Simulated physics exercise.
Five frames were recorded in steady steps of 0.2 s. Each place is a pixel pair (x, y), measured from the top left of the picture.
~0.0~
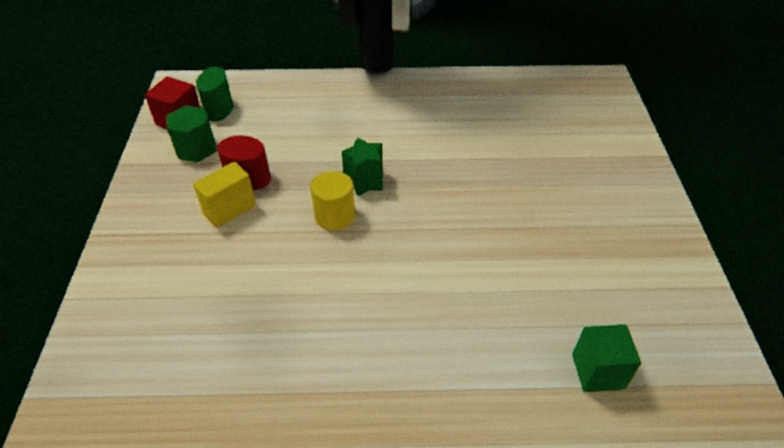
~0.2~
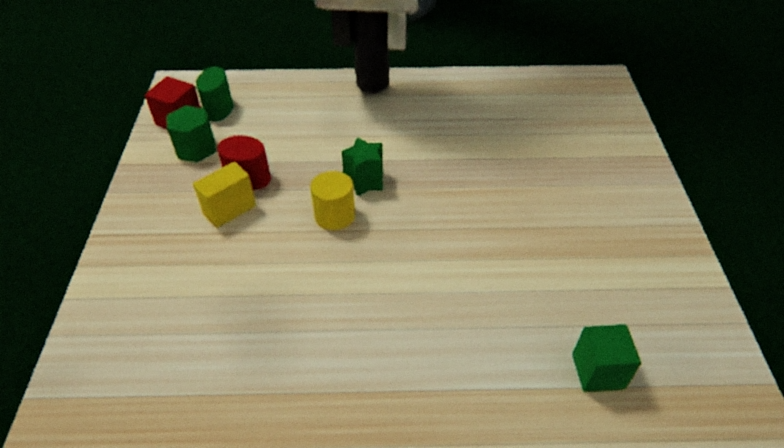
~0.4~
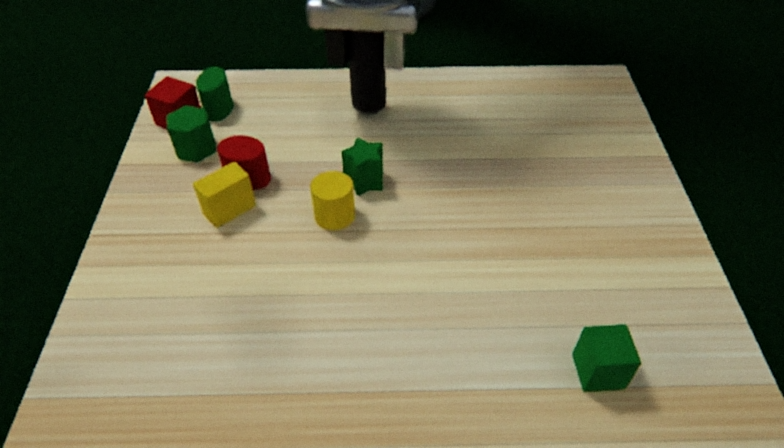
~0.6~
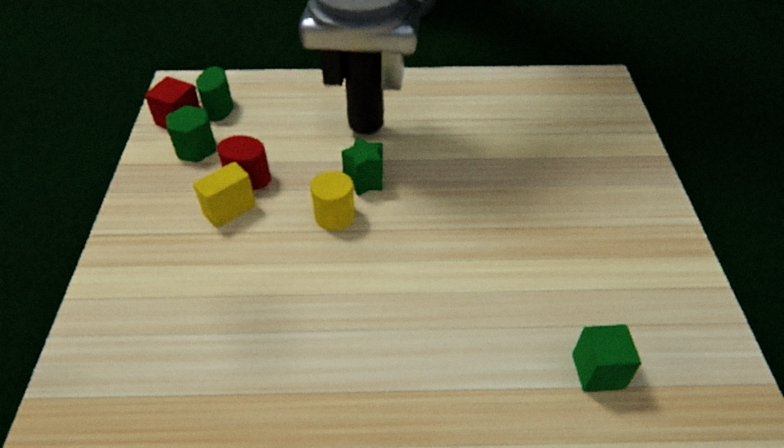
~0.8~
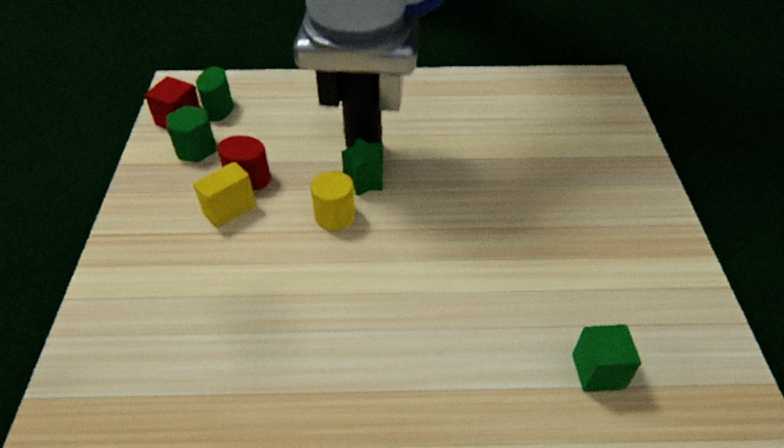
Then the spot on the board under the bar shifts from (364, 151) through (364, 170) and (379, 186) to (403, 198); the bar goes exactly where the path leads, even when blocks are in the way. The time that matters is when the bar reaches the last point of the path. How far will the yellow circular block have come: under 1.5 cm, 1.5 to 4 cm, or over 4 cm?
Below 1.5 cm.
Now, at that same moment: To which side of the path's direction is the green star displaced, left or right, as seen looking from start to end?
The answer is right: Facing from the path's start to its end, that's where the green star shifts.
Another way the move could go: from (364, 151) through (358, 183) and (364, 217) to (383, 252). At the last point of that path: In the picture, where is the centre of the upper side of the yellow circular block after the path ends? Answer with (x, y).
I'd place it at (322, 202), taking the centre of its top.
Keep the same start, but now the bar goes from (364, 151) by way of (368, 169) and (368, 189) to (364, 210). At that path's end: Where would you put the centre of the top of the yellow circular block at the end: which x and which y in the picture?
Pixel (313, 209).
On the path given first. Halfway along, bar at (369, 172); yellow circular block at (329, 190); green star at (368, 174), turned 20° anticlockwise.
At the end, bar at (404, 190); yellow circular block at (329, 192); green star at (376, 186), turned 20° clockwise.
